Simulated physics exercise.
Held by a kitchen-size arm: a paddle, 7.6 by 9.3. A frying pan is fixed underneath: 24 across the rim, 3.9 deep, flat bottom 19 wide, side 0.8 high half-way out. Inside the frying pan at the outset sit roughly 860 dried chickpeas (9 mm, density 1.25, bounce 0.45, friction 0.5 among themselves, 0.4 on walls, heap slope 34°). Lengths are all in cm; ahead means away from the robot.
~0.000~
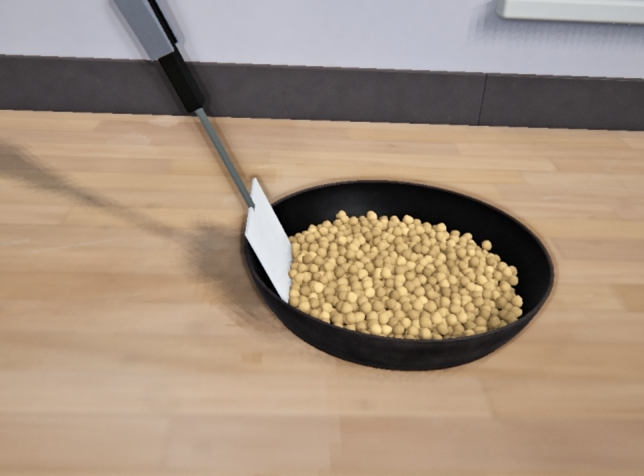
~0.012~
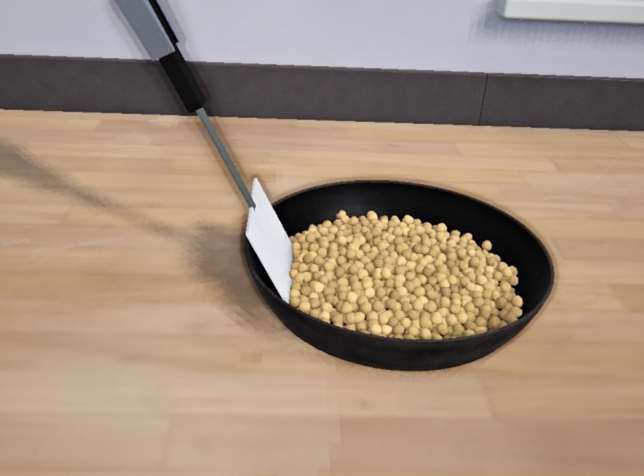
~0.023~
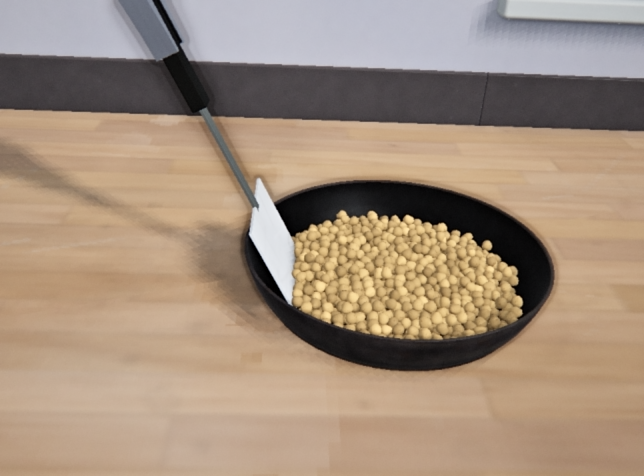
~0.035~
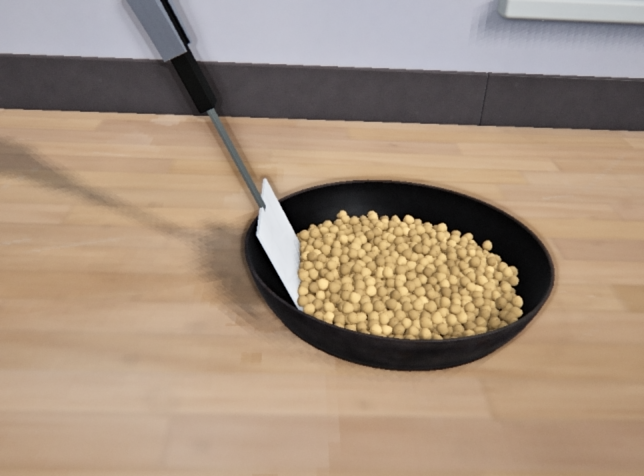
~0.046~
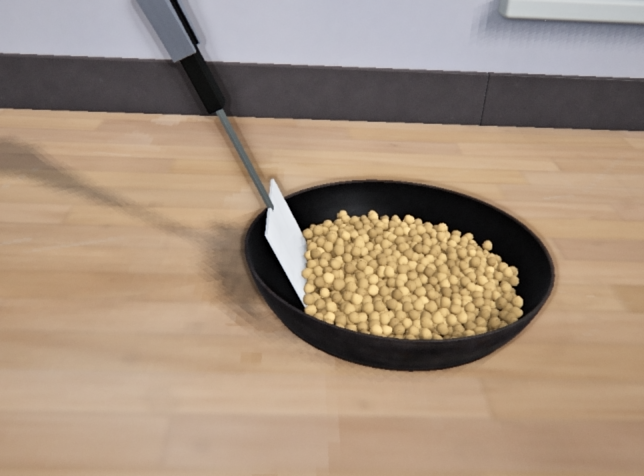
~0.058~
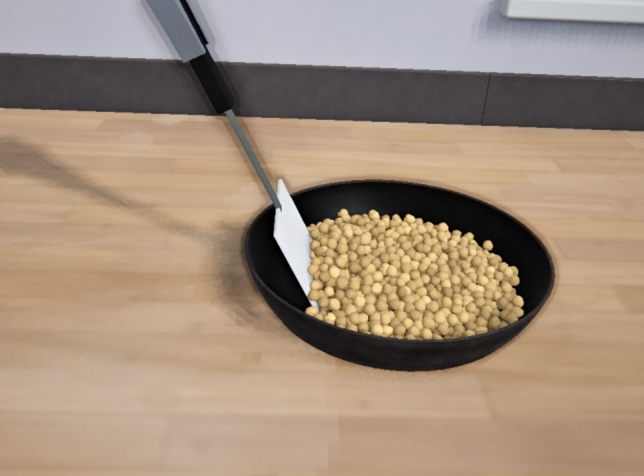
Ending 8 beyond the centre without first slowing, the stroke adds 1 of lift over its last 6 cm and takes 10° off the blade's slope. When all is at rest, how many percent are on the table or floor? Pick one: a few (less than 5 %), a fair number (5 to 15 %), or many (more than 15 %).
A fair number, 5 to 15 %.
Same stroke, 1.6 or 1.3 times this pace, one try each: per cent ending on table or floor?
Estimates, in order: 20 % and 15 %.
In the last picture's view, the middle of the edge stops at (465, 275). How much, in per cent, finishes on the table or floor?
Close to 0 per cent finishes on the table or floor.
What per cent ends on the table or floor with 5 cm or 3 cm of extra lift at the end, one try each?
Result, in order: Approx. 5 % and 5 %.
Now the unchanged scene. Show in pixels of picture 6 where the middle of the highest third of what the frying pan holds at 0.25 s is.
Roughly pixel (483, 258).
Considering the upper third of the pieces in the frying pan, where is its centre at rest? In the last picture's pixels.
The centre sits close to (503, 253).
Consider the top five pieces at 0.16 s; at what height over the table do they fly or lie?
They are near 4 cm up.
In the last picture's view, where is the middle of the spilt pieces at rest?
I'd place it close to (566, 285).
After 0.16 s, sloping 64°, highest piece 5 above the table; 861 in the frying pan.
After 0.25 s, sloping 60°, highest piece 5 above the table; 861 in the frying pan.
After 0.50 s, sloping 54°, highest piece 6 above the table; 793 in the frying pan, 64 on the table or floor, 4 on the blade or in flight.
After 1.55 s, sloping 54°, highest piece 6 above the table; 789 in the frying pan, 72 on the table or floor.
At rest, 789 in the frying pan, 72 on the table or floor. That is 8 % on the table or floor.
